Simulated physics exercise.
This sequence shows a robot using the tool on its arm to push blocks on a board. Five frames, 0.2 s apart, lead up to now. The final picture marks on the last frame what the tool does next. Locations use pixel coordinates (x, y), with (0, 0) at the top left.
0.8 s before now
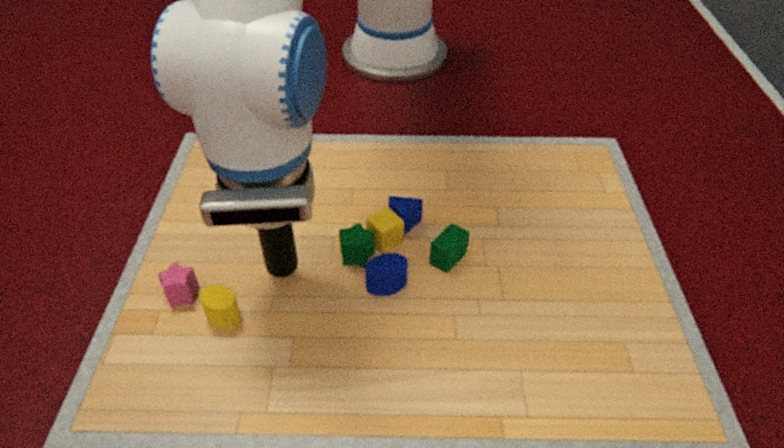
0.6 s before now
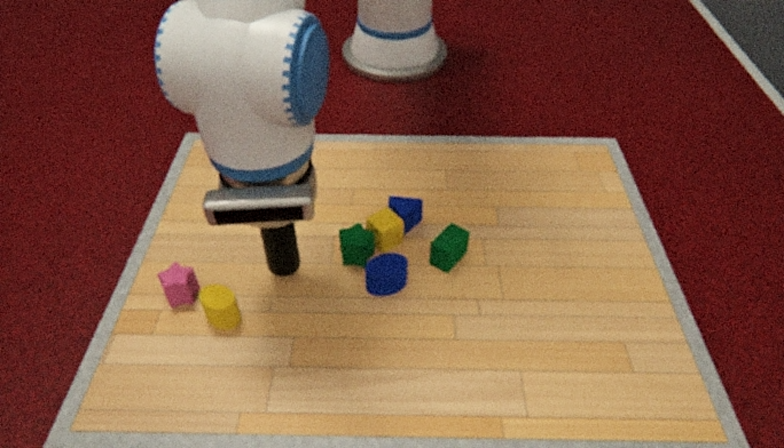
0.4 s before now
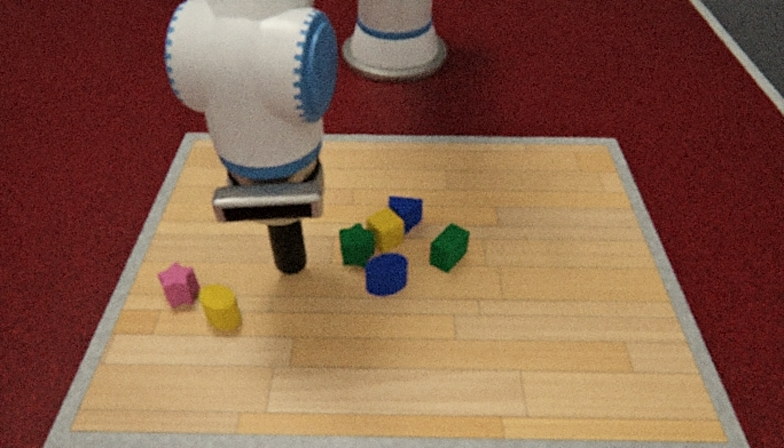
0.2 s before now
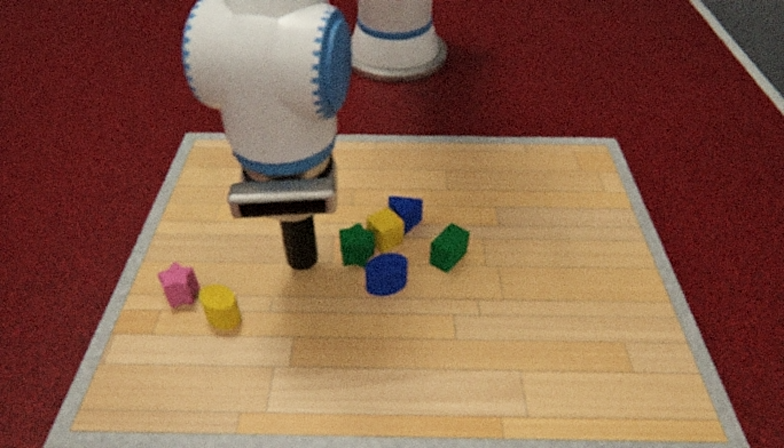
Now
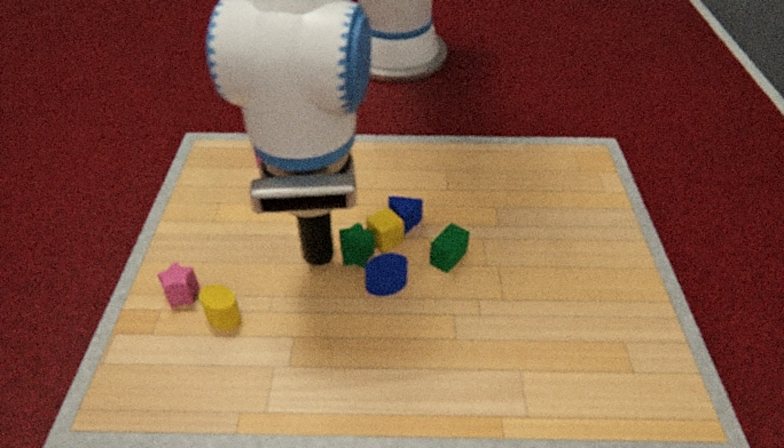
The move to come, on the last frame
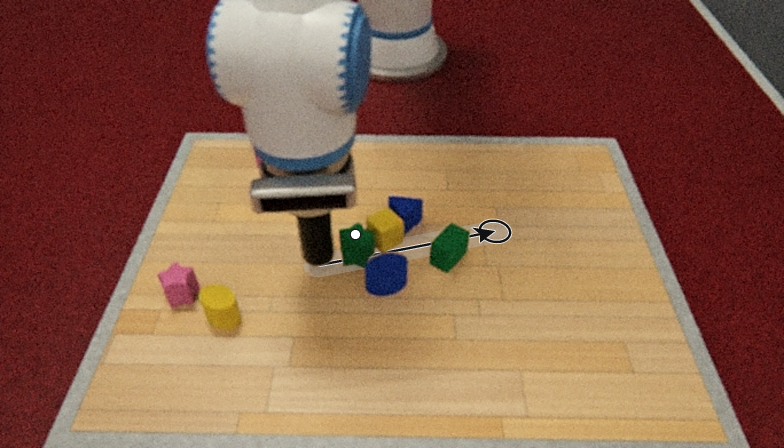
A white robot arm with blue trim holds a dark cylindrical tool over a pale wooden board on a red floor, seen from a fixed, raised viewpoint. Pink and yellow blocks sit at the left, while green, yellow and blue blocks cluster near the middle, beside another green one. The arm slides the tool a short way right, closer to the green star, while every block stays still.
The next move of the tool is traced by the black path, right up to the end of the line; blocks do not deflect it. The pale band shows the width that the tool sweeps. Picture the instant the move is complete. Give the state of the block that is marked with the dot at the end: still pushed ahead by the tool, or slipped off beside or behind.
Pushed along.
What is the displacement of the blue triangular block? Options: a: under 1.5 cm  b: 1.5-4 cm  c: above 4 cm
(c)
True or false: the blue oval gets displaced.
Verdict: False.
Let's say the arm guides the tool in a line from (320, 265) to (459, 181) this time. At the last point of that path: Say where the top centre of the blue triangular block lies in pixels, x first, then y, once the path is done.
At roughly (467, 183).
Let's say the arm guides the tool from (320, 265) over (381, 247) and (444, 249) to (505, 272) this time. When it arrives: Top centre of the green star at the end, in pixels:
Just about (493, 221).
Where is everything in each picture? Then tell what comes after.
In the first picture, tool tip (282, 267); block tops, green star (355, 235); yellow square (385, 219); blue oval (386, 263); blue triangular block (405, 203); green rectangle (451, 237).
In the second picture, tool (285, 266); blocks unchanged.
In the third picture, tool (291, 263); blocks unchanged.
In the fourth picture, tool (303, 260); blocks unchanged.
In the fifth picture, tool (319, 256); green star (355, 235); yellow square (385, 219); blue oval (386, 263); blue triangular block (405, 203); green rectangle (451, 237).
Path on the board, straight from (320, 265) to (495, 231); the dot is on the green star.
On the path given first. One third of the way, tool (382, 244); green star (409, 223), turned 20° anticlockwise; yellow square (422, 205), turned 35° anticlockwise; blue triangular block (424, 188), turned 50° anticlockwise.
Two thirds of the way, tool (441, 233); green star (465, 210), turned 25° anticlockwise; yellow square (456, 188), turned 80° anticlockwise; blue triangular block (438, 176), turned 95° anticlockwise; green rectangle (458, 238), turned 30° clockwise.
At the end, tool (497, 222); green star (515, 197), turned 35° anticlockwise; yellow square (456, 188), turned 80° anticlockwise; blue oval in place; blue triangular block (438, 176), turned 95° anticlockwise; green rectangle (461, 239), turned 35° clockwise.
